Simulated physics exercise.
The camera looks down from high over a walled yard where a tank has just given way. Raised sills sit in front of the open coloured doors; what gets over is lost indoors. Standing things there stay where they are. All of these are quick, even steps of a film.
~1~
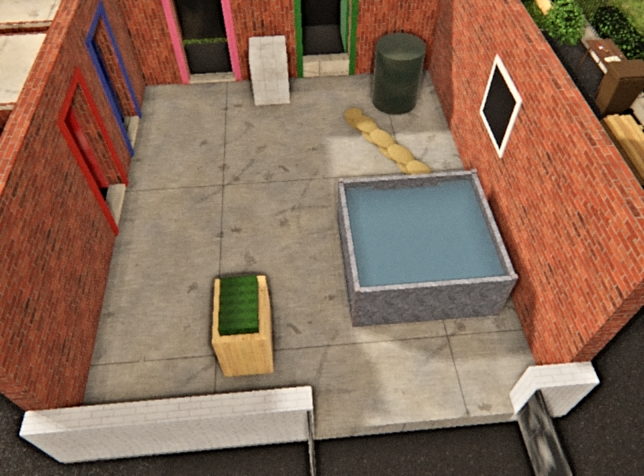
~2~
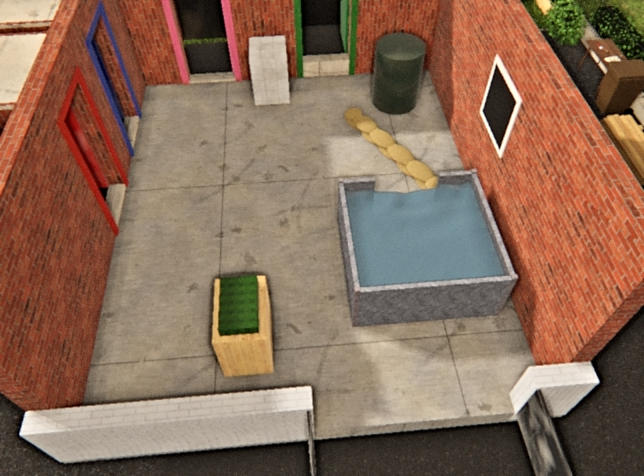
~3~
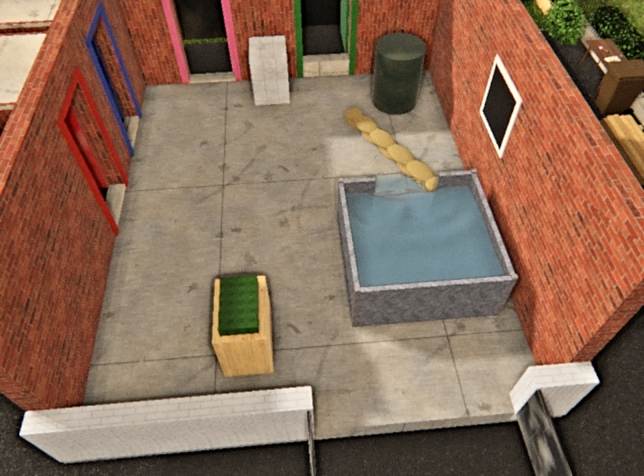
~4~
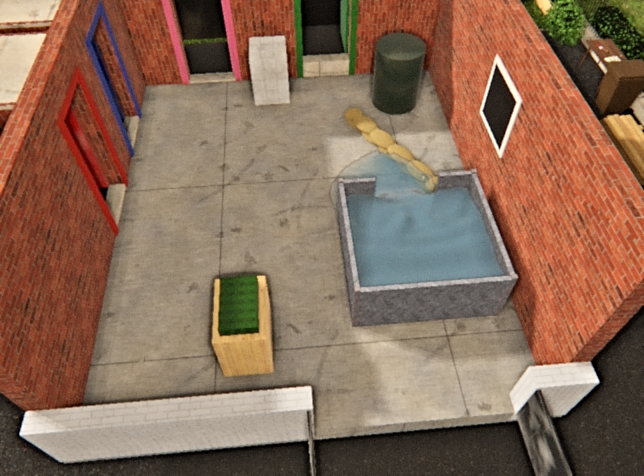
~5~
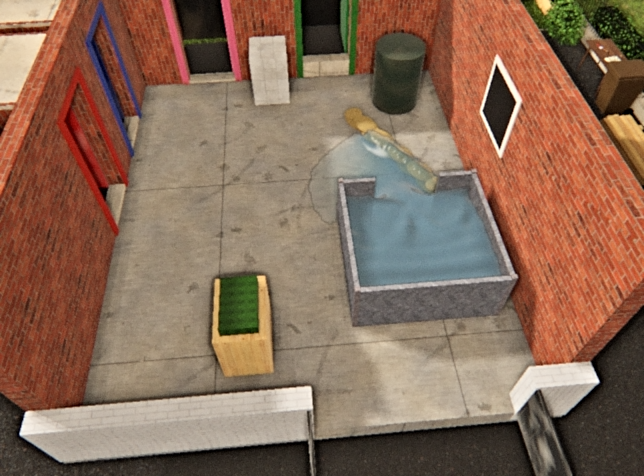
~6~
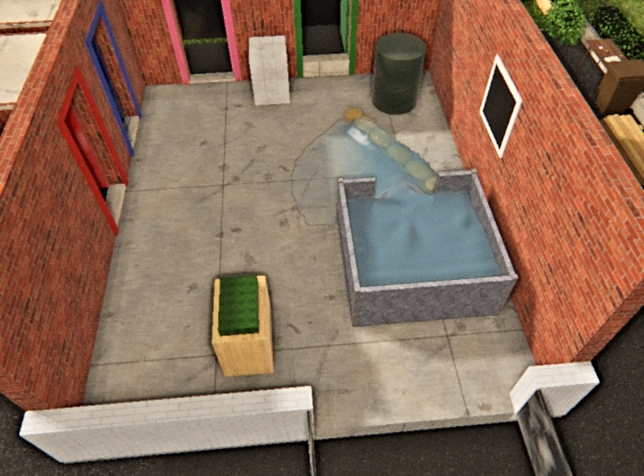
Water lies still in an open grey tank in a brick-walled yard, then dips at the far side, beside a lumpy tan roll. It pours out there onto the concrete, washes over the roll and spreads back and left in a thin, clear sheet, while the tank's surface ripples.
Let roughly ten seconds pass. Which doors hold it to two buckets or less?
The red door copes honestly, the blue door gets overwhelmed honestly, the pink door gets overwhelmed honestly, the green door copes honestly.
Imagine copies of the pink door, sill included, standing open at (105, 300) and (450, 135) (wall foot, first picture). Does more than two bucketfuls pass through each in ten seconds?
Result - first door doesn't reach the limit, second door gets past the limit.
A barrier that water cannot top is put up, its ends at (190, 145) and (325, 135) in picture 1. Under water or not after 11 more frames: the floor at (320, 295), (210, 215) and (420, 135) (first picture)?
Taking the points in the order given, they are high and dry, high and dry and inundated.
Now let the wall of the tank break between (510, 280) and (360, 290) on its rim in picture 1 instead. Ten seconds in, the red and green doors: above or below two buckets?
The red door remains within the limit and the green door remains within the limit.
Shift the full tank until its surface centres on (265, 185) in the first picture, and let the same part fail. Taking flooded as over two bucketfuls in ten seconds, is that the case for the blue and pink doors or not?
Checking both: Blue door remains within limits, pink door surpasses the limit.
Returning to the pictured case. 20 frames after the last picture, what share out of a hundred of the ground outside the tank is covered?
My estimate is close to 50 per cent.
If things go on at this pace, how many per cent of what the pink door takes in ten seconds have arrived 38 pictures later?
About 60 %.
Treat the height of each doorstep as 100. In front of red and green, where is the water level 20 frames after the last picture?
Around 20 in a hundred for the first and 40 in a hundred for the second.
A moment on, water covers 30 % of the floor; the red door not reached, the blue door not reached, the pink door not reached, the green door not reached.
Next, water covers 45 % of the floor; the red door not reached, the blue door not reached, the pink door wet at the sill, nothing in, the green door wet at the sill, nothing in.
Then, water covers 50 % of the floor; the red door wet at the sill, nothing in, the blue door over two buckets in, the pink door under two buckets in, the green door wet at the sill, nothing in.
Later, water covers 75 % of the floor; the red door wet at the sill, nothing in, the blue door far over two buckets in, the pink door over two buckets in, the green door wet at the sill, nothing in.
In the end, water covers 90 % of the floor; the red door wet at the sill, nothing in, the blue door far over two buckets in, the pink door far over two buckets in, the green door wet at the sill, nothing in.
